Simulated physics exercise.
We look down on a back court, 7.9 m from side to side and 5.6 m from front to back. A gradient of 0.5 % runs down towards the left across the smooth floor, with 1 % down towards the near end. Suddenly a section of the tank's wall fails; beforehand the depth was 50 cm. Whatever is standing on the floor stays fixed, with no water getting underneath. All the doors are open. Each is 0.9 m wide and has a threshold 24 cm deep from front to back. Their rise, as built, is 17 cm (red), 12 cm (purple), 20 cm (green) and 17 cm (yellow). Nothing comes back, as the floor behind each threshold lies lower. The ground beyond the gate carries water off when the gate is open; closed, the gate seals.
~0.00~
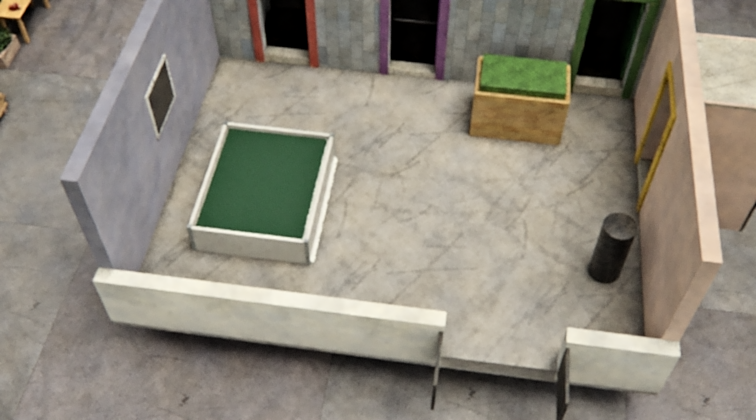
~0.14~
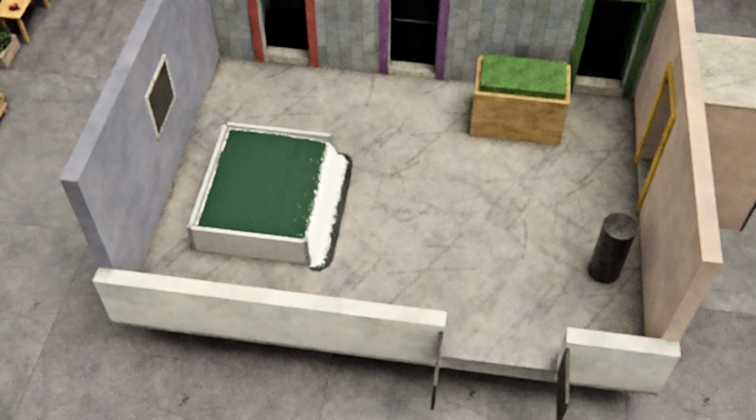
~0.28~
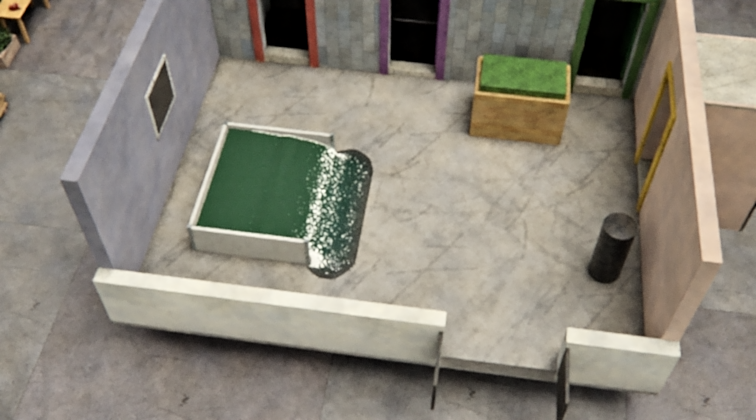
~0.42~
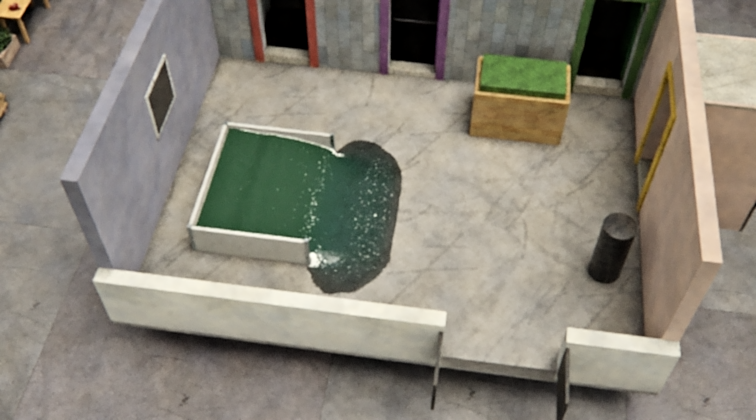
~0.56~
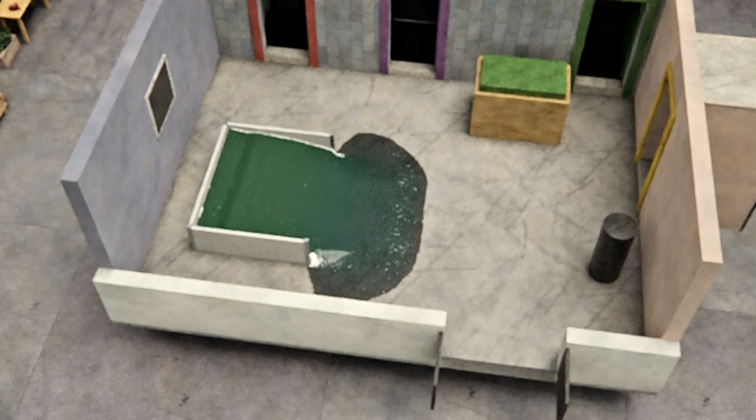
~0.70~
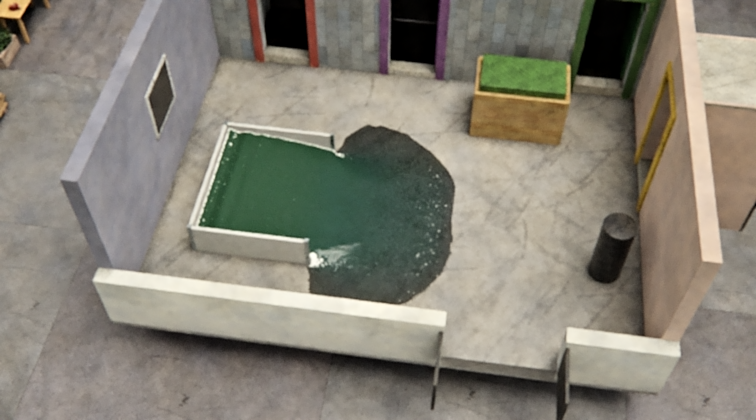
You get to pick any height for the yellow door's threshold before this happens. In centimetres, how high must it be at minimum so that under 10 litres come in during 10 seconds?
At least 14.5 cm or so.
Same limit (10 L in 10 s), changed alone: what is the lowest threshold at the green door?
The green one would have to be about 9.5 cm high.
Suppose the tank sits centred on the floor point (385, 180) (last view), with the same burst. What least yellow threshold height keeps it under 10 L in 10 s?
At least some 24 centimetres tall.
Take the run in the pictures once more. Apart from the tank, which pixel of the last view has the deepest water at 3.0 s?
Check close to (624, 365).
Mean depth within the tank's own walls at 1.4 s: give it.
The mean depth is roughly 26 cm.
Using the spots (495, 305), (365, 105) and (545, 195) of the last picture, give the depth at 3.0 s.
Roughly 4, then 0, then 4 cm.
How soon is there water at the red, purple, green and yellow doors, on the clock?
Red = 8.0 s, purple = 3.2 s, green = 3.8 s, yellow = 2.2 s.
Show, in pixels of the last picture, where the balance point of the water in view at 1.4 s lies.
The balance point sits at roughly (334, 211).
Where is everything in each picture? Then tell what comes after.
In the first frame, still water, 50 cm deep, in the tank at (264, 182); the yellow door at (653, 145) is dry.
In the second frame, the gap is at (319, 201), the front 0.3 m out at (325, 263); the back of the tank holds 50 cm.
In the third frame, the gap is at (319, 202), the front 0.7 m out at (348, 263); the back of the tank holds 50 cm.
In the fourth frame, the front is at (383, 261), 1.2 m from the gap at (319, 203); 3.0 m2 of floor is wet, 50 cm left at the back.
In the fifth frame, water pours out at (319, 203) and has run 1.6 m, to (409, 264); about 7 cm deep outside, 49 cm at the back.
In the sixth frame, the front is at (439, 261), 2.1 m from the gap at (319, 203); 6.0 m2 of floor is wet, 42 cm left at the back; 3.2 m in a straight line remain to the yellow door at (653, 145).
After 1.4 s water covers 35 % of the floor, deepest (22 cm) near (318, 247); it has not reached the yellow door.
After 3.0 s water covers 60 % of the floor, deepest (31 cm) near (624, 365); 19 cm at the yellow door, 0 litres in over its 17 cm threshold.
After 10.0 s water covers 90 % of the floor, deepest (8 cm) near (129, 301); 4 cm at the yellow door, 3 litres in over its 17 cm threshold.
At the yellow door as built, the water arrived by 2.3 s and peaked near 20 cm at 3.2 s.
With a threshold of 12 cm, 25 litres would have come in within the 10 s; with 16.5 cm, 4 litres. So under 10 litres takes about 14.5 cm.
